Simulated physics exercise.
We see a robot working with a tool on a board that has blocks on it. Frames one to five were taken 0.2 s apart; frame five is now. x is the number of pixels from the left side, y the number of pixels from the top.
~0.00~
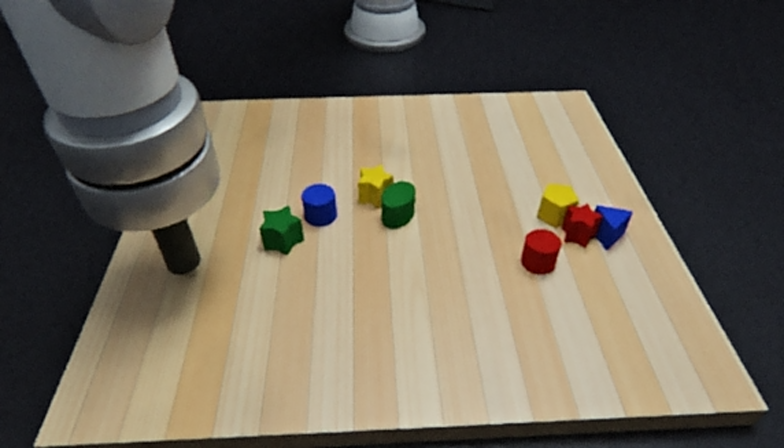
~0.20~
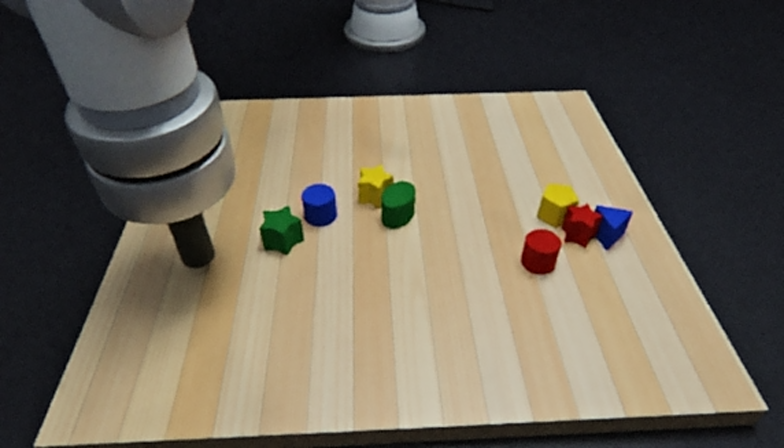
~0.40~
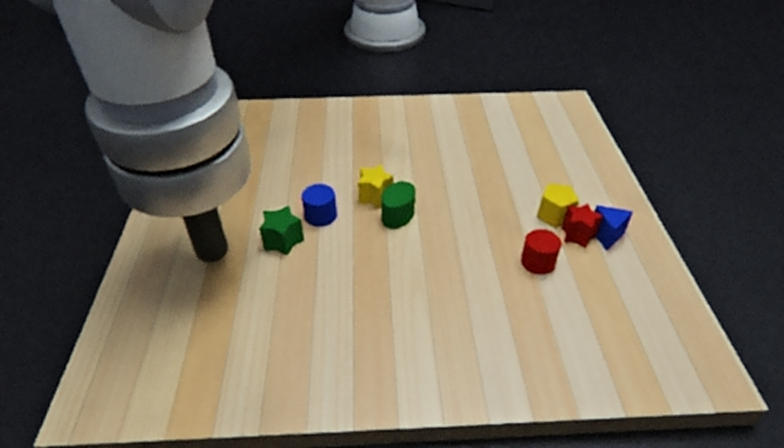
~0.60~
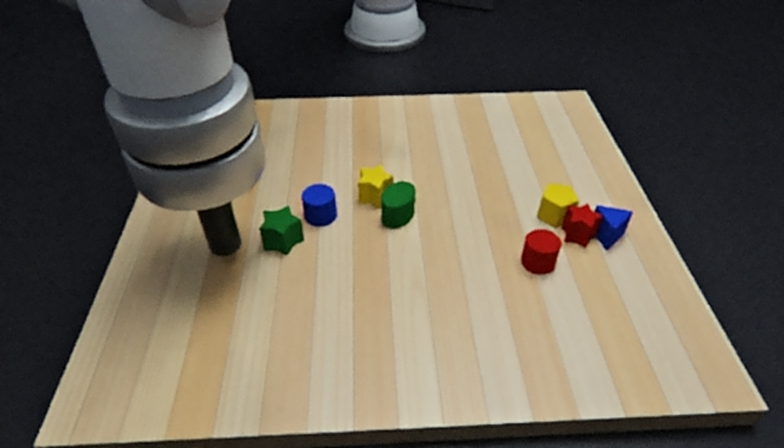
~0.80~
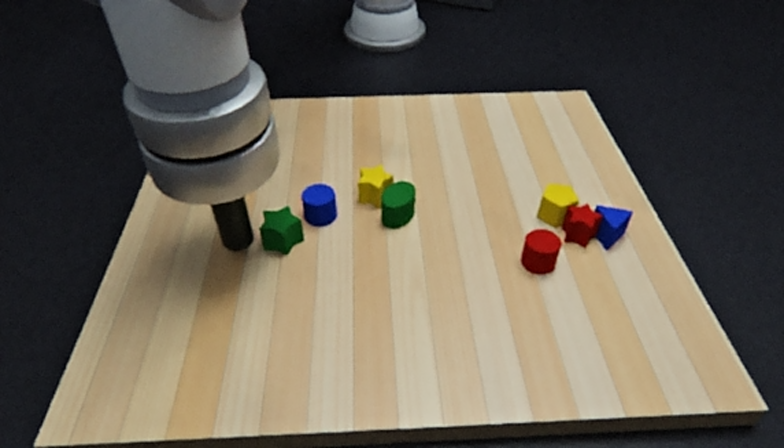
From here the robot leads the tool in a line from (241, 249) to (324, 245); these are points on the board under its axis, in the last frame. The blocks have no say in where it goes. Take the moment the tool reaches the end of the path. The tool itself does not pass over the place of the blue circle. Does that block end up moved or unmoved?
It is no longer where it was.
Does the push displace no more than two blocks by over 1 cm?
Yes
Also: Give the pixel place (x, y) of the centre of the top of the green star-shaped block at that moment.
The centre of its top face lies at (336, 204).
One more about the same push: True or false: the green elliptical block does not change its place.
True - the claim holds.
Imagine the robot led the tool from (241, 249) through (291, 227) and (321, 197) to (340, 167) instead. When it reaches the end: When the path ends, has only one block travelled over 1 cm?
No, I don't think so.
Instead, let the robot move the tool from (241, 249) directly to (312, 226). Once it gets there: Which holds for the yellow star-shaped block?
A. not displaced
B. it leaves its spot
My pick is A.
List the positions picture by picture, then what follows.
Lower end of the tool (184, 263), tops of blocks, green star-shaped block (279, 219), blue circle (318, 193), green elliptical block (399, 193), in the first frame.
Tool (199, 257), blocks as before, in the second frame.
Tool (212, 251), blocks as before, in the third frame.
Tool (226, 245), blocks as before, in the fourth frame.
Tool (238, 240), green star-shaped block (279, 219), blue circle (318, 193), green elliptical block (399, 193), in the fifth frame.
The first path, step by step. Halfway along, tool (282, 238); green star-shaped block (308, 214), turned 35° anticlockwise.
At the end, tool (323, 236); green star-shaped block (336, 204), turned 65° anticlockwise; blue circle (332, 184); green elliptical block not moved.
